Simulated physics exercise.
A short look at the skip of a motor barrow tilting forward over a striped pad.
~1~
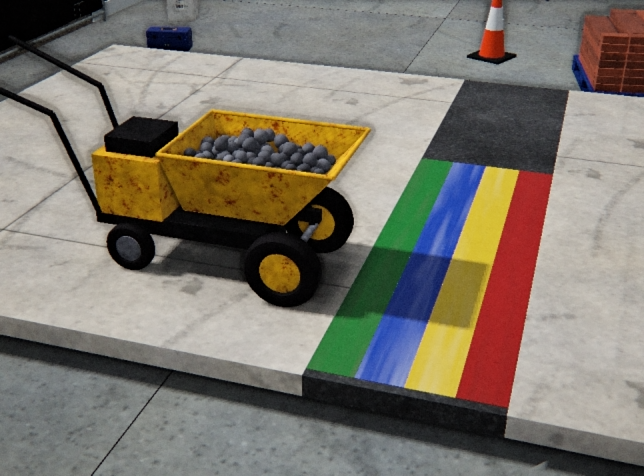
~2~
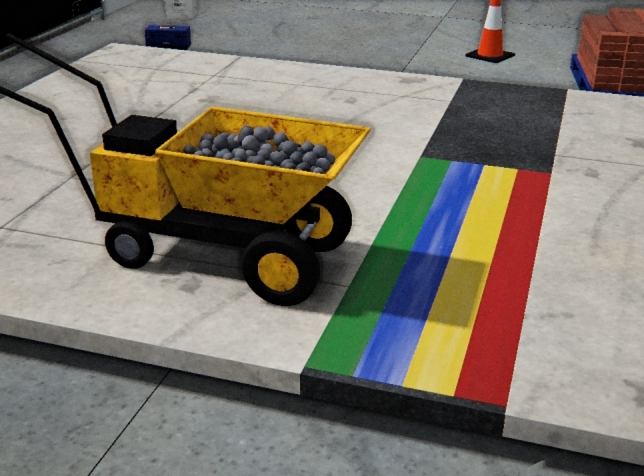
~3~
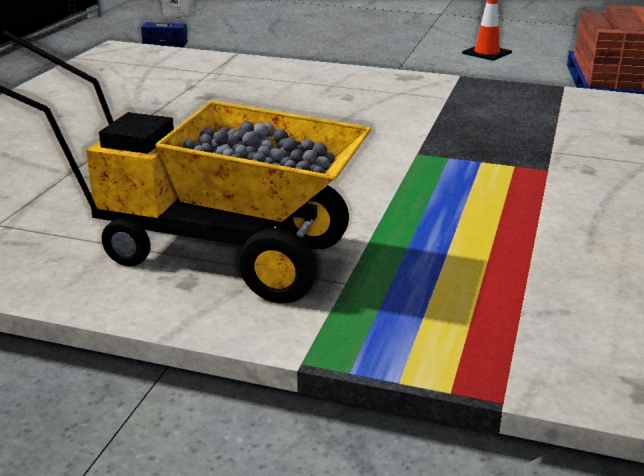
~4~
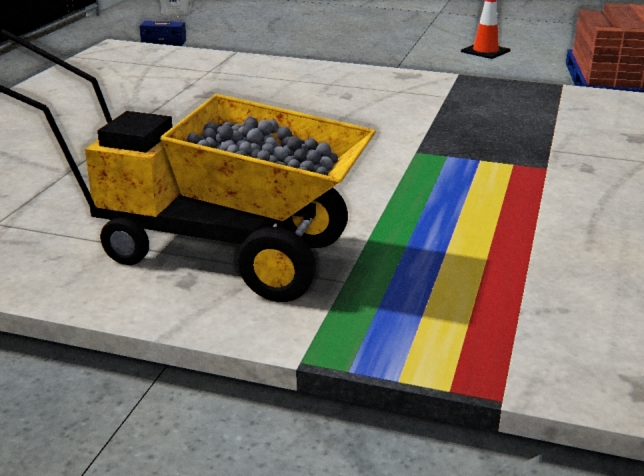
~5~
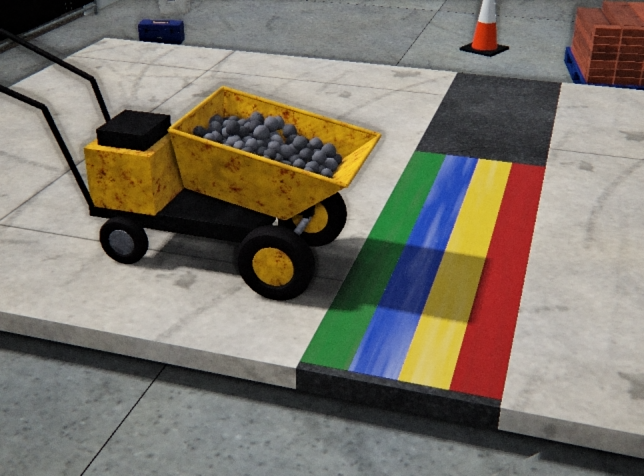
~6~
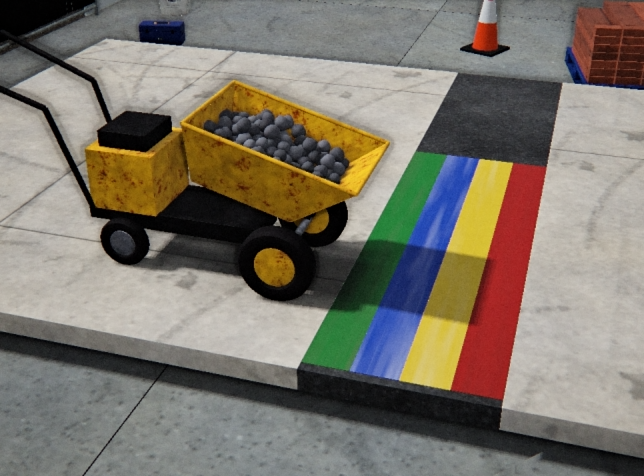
On a pale paved slab, a yellow motor barrow's skip of grey cobbles sits level, then tilts forward beside a striped pad.
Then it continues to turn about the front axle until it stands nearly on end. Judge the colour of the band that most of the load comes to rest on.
Most of it rests on the yellow band.
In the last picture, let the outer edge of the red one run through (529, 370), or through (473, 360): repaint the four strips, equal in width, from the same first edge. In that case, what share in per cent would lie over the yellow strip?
In turn 30 and 30 in a hundred.
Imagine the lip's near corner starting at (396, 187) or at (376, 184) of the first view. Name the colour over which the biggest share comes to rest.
Try one: Red; try two: Red.
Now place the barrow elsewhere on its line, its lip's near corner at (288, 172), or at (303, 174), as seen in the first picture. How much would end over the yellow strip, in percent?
First try: Around 20 %; second try: Around 20 %.
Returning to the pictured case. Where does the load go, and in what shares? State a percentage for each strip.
I'd say the green strip has near 0, the blue strip near 20, the yellow strip near 30 and the red strip near 20 per cent.
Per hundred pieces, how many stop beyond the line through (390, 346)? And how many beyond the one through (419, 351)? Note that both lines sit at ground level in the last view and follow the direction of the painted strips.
In order: 70 percent, then 50 percent.
Soon, skip tipped steeply; all in the skip.
A while on, skip tipped steeply; most in the skip; a small part over the blue strip; a small part over the yellow strip; a stray few over the red strip.
Towards the end, skip tipped right over; about a quarter in the skip; a small part over the blue strip; about a third over the yellow strip; about a quarter over the red strip; a small part off the paint.
Finally, skip tipped right over; about a quarter in the skip; none over the green strip; about a quarter over the blue strip; about a third over the yellow strip; about a quarter over the red strip; a small part off the paint.
